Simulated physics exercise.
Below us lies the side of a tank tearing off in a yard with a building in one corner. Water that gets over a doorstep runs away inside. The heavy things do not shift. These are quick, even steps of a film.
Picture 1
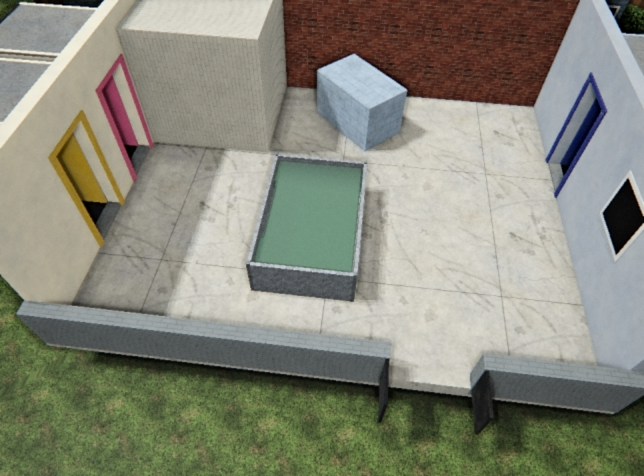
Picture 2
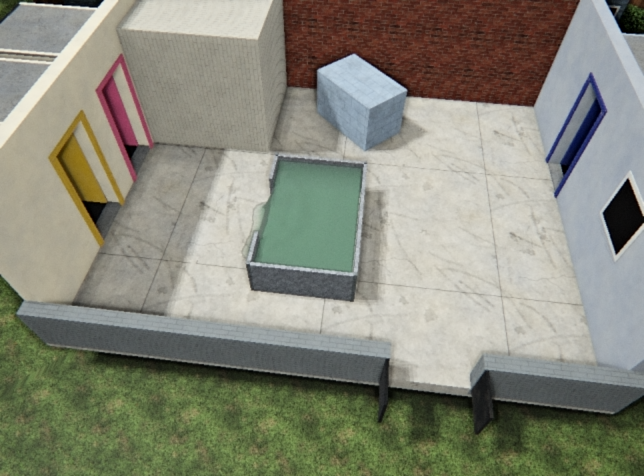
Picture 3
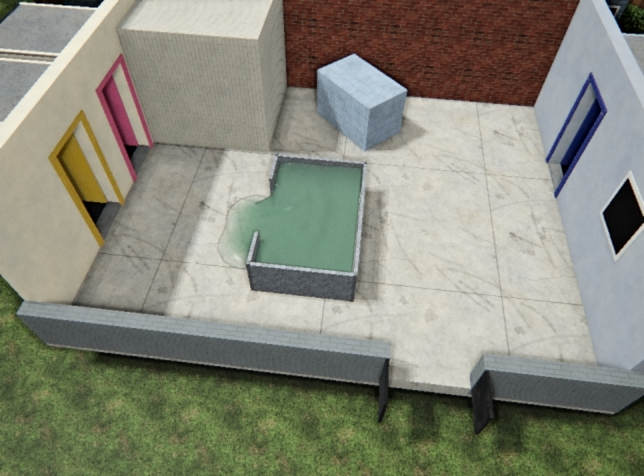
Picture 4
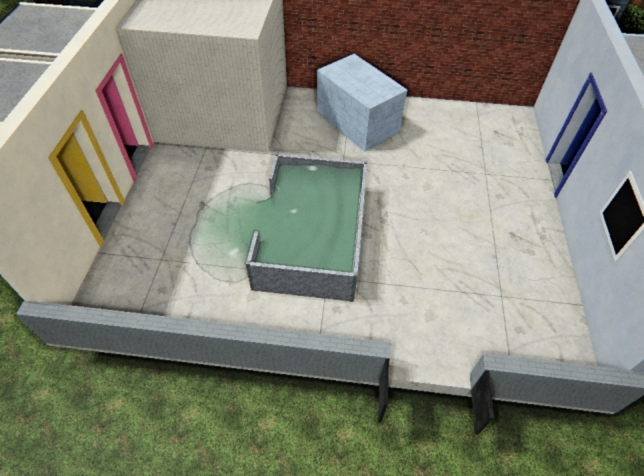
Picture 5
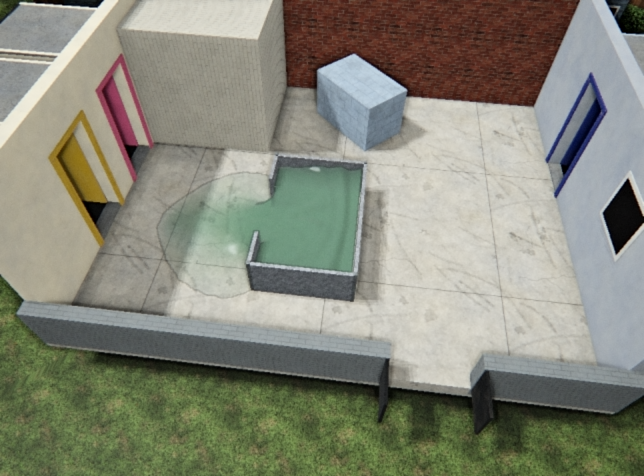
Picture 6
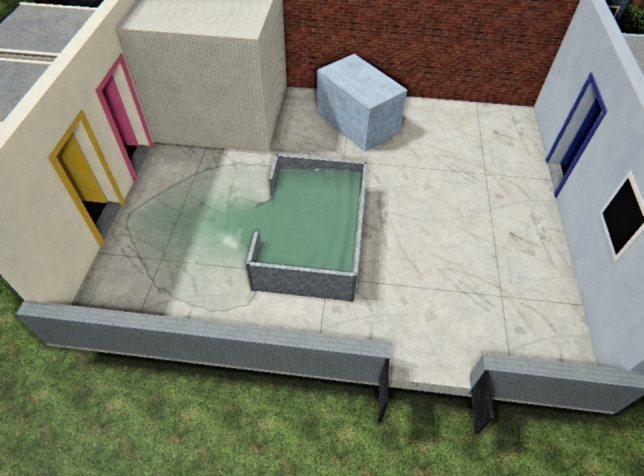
Greenish water pours through a gap that opens in the left side of a rectangular tank in a walled yard, then spreads leftward across the pale paved floor in a widening, rounded sheet toward the yellow and pink doorways.
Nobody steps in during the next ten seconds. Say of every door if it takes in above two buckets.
The pink door takes more than that; the blue door stays under that; the yellow door takes more than that.
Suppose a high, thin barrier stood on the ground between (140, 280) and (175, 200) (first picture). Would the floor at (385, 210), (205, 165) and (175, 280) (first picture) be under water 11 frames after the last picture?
In turn: Free of water, wet, awash.
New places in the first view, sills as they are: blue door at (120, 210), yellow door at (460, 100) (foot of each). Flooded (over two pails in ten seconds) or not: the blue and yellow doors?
My reading: Blue is over; yellow takes less.
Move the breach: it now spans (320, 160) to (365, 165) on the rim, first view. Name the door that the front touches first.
That is the blue one.
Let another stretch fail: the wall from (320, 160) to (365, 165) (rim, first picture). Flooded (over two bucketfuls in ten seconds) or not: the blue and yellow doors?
In short: Blue door floods; yellow door holds.
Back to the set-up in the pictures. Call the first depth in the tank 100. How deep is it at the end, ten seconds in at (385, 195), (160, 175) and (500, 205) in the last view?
In turn 2, 14 and 2 in a hundred.
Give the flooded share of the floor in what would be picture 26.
About 30 per cent.
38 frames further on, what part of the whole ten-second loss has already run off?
Some 85 per cent.
A moment on, water covers 25 % of the floor; the pink door under two buckets in, the blue door not reached, the yellow door over two buckets in.
Next, water covers 25 % of the floor; the pink door over two buckets in, the blue door not reached, the yellow door far over two buckets in.
Then, water covers 30 % of the floor; the pink door far over two buckets in, the blue door not reached, the yellow door far over two buckets in.
Later, water covers 50 % of the floor; the pink door far over two buckets in, the blue door not reached, the yellow door far over two buckets in.
In the end, water covers 75 % of the floor; the pink door far over two buckets in, the blue door wet at the sill, nothing in, the yellow door far over two buckets in.
